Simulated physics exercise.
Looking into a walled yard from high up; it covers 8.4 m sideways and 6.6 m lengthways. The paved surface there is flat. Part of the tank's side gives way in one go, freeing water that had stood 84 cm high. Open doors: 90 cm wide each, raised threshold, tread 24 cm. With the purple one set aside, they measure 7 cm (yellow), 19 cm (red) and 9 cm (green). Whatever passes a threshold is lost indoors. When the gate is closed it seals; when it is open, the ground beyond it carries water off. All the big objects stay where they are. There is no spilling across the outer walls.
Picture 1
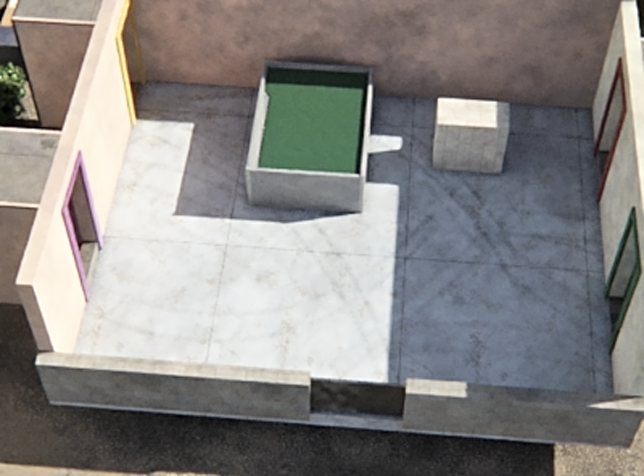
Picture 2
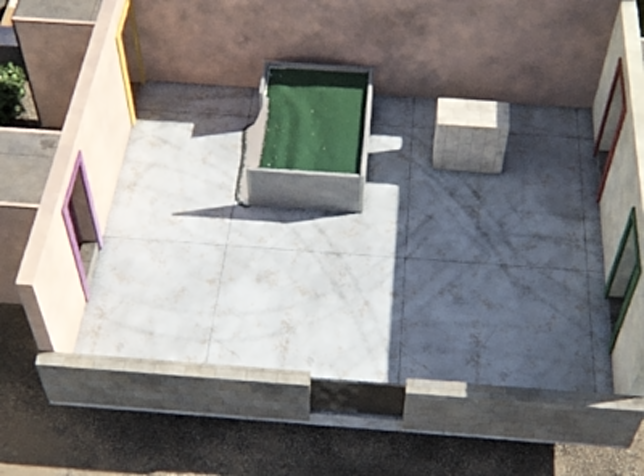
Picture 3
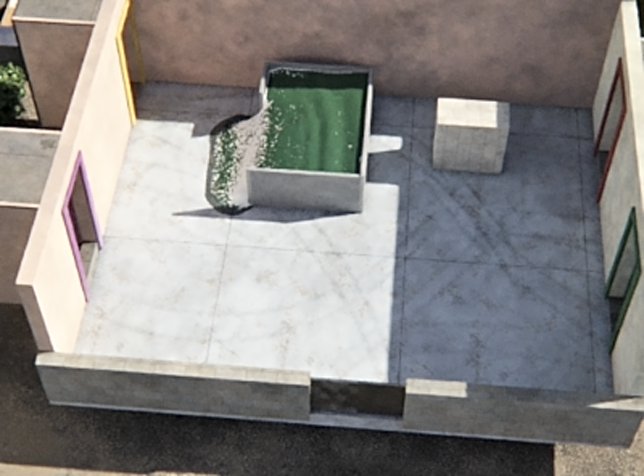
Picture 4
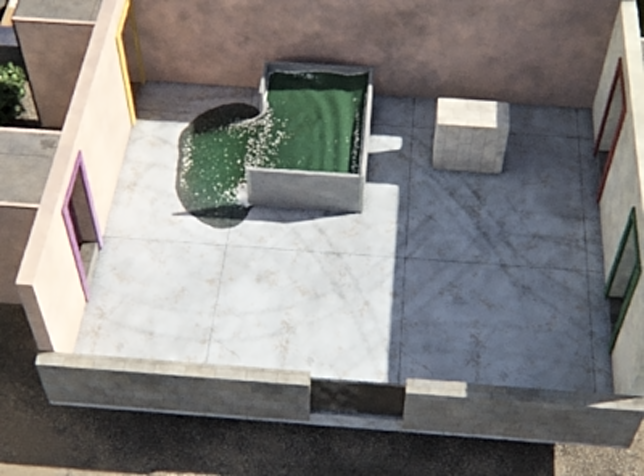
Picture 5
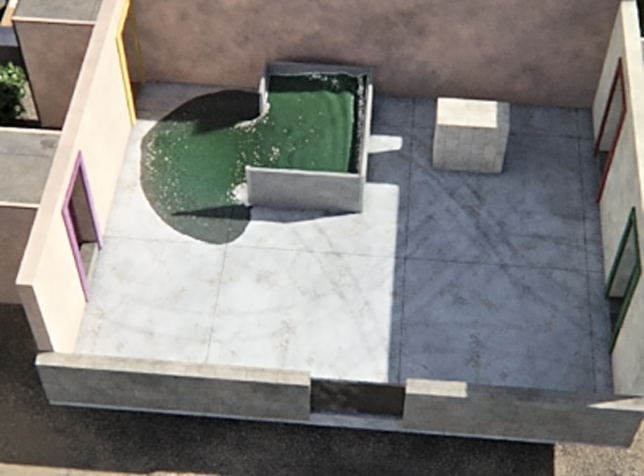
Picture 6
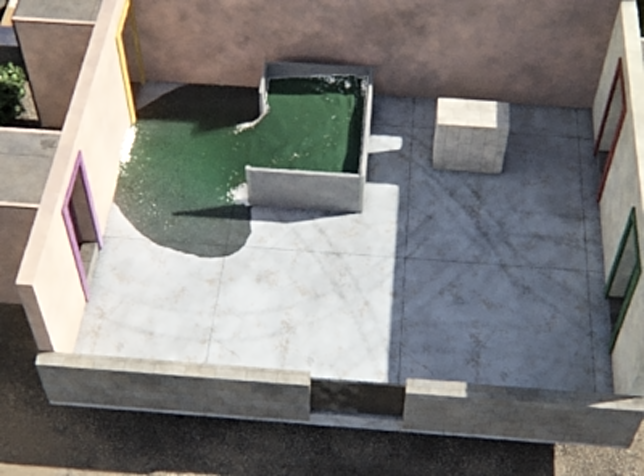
Green water bursts through the left side of a walled tank and spreads across the pale floor.
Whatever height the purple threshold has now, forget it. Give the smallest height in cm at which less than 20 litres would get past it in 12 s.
Close to 15 cm is just enough.
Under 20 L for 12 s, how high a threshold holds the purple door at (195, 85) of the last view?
You'd want it roughly 20 cm high.
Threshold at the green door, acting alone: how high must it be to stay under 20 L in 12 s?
For green: Close to 8.0 cm.
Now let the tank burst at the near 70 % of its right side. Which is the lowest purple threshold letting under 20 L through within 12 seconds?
Estimate: Near 7.0 cm.
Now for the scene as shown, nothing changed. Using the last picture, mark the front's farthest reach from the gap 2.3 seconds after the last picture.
(66, 380).
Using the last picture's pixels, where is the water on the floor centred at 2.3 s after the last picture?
The balance point sits at roughly (208, 195).
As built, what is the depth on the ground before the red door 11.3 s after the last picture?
Lab note: Depth approx. 7.0 cm.
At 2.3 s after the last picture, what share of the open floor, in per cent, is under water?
Near 30 per cent of the open floor.
Then, 0.7 s after the last picture water covers 20 % of the floor, deepest (54 cm) near (131, 171); 15 cm at the purple door, 0 litres in over its 23 cm threshold.
Then, 2.3 s after the last picture water covers 30 % of the floor, deepest (40 cm) near (69, 370); 17 cm at the purple door, 1 litre in over its 23 cm threshold.
Then, 11.3 s after the last picture water covers 100 % of the floor, deepest (14 cm) near (587, 112); 9 cm at the purple door, 1 litre in over its 23 cm threshold.
At the purple door as built, the water peaked near 24 cm, 1.3 s after the last picture.
Run again over the same 12 s with other heights there, 33 litres in over 12.5 cm, 12 litres over 17 cm. The limit of 20 litres is kept from about 15 cm up.
